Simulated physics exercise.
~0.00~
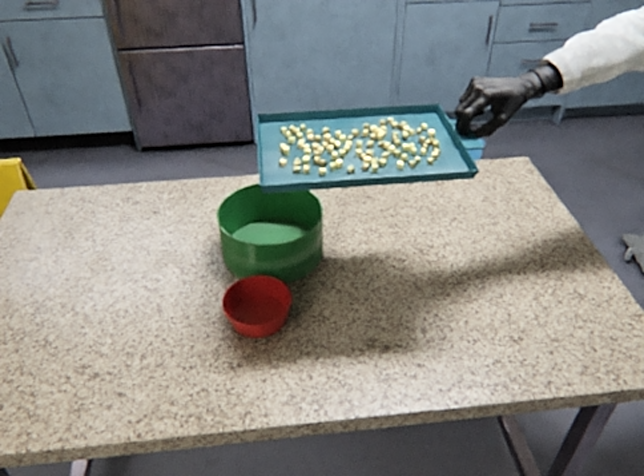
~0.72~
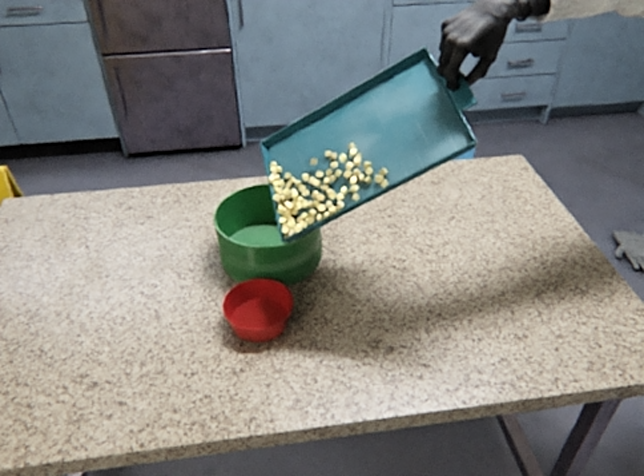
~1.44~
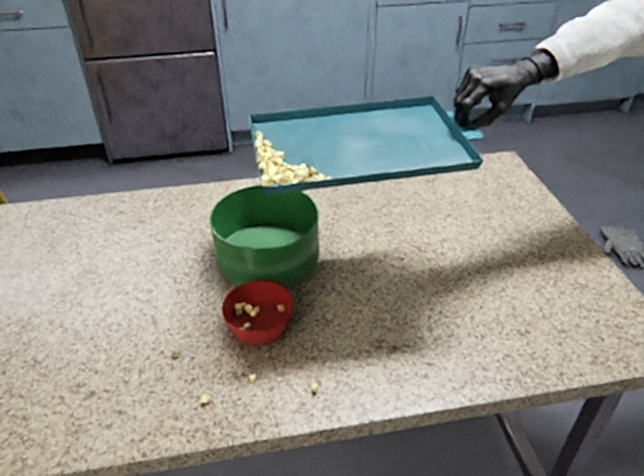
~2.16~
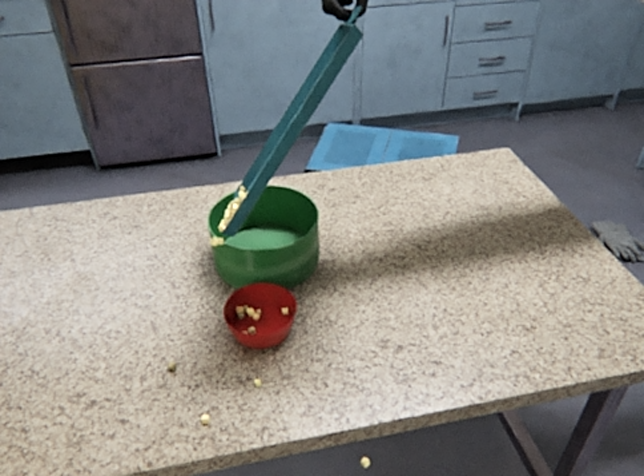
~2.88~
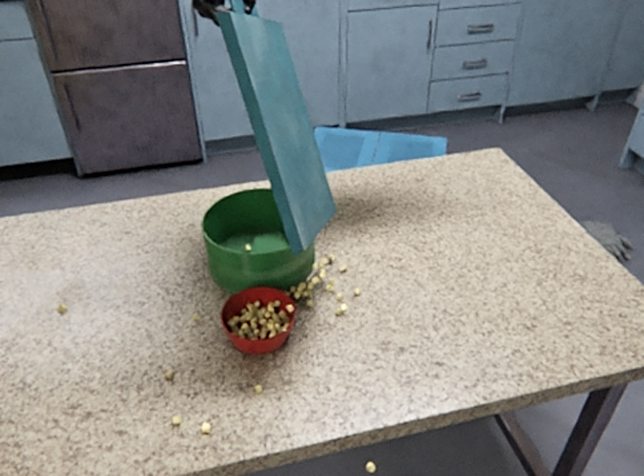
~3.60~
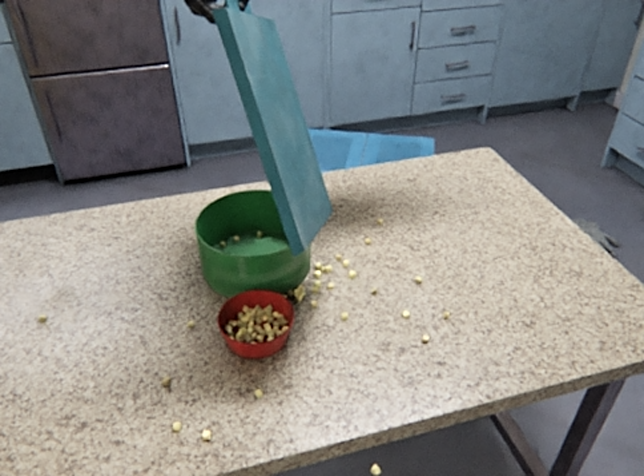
A teal tray of pale potato cubes, held by a black-gloved hand, tips left above a green pot and red dish, levels, then tips steeply until empty; most cubes end in the red dish or scattered outside, with only a few in the pot.
